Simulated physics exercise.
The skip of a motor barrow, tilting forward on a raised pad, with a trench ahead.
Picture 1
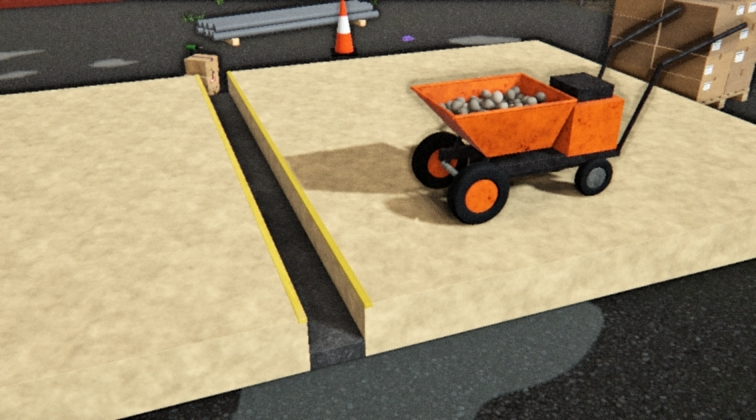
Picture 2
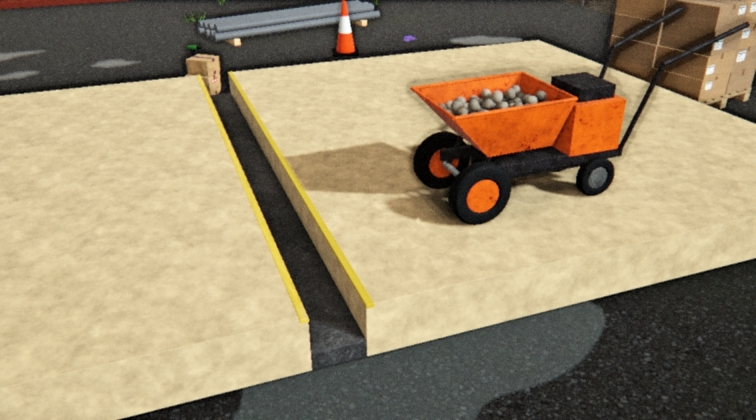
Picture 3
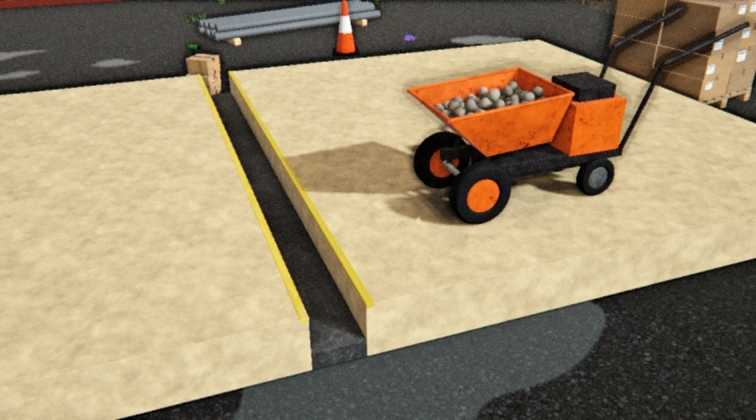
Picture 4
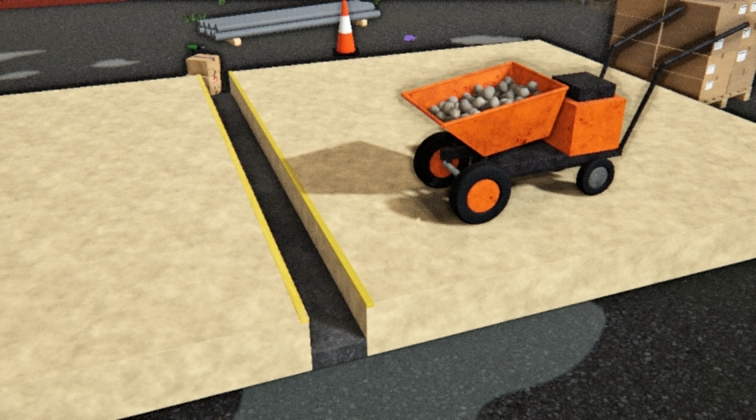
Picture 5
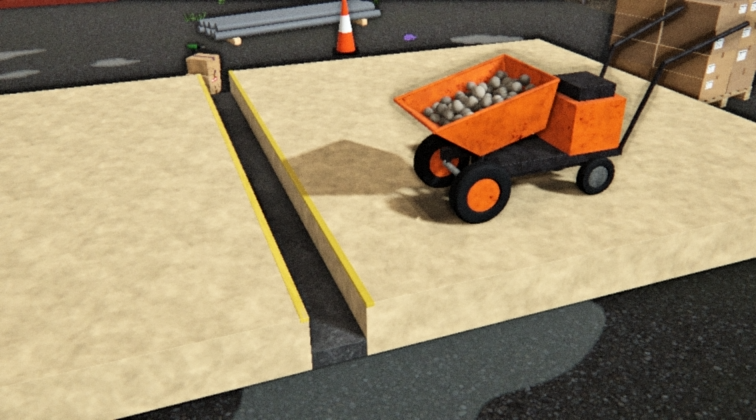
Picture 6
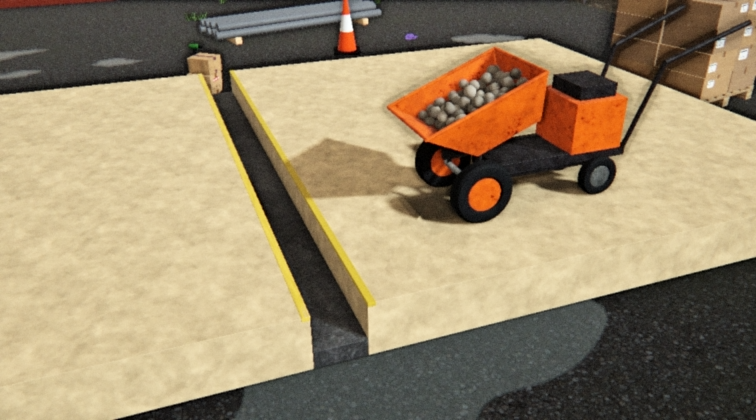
On a sandy-coloured raised pad with a dark trench across it, an orange motor barrow stood still while its skip of grey pebbles tilted slowly forward to the left, its back end rising.
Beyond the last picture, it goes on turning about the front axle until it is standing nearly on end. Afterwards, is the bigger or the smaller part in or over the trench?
The smaller part is.
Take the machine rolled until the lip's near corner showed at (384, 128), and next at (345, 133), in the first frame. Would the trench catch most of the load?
The bulk; a minority.
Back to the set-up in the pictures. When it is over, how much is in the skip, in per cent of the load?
It comes to about 30 percent.
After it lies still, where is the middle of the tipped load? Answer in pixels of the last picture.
Last view, resting centre - approx. (347, 219).
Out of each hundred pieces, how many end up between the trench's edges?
I'd estimate near 20 per cent.
Just after the last frame, skip tipped steeply; every one in the skip.
A moment on, skip tipped right over; roughly two thirds in the skip; roughly a third short of the trench.
Further on, skip tipped right over; roughly a quarter in the skip; roughly half short of the trench; roughly a quarter in or heaped over the trench.
When it is over, skip tipped right over; roughly a quarter in the skip; roughly half short of the trench; roughly a quarter in or heaped over the trench; not one beyond it.
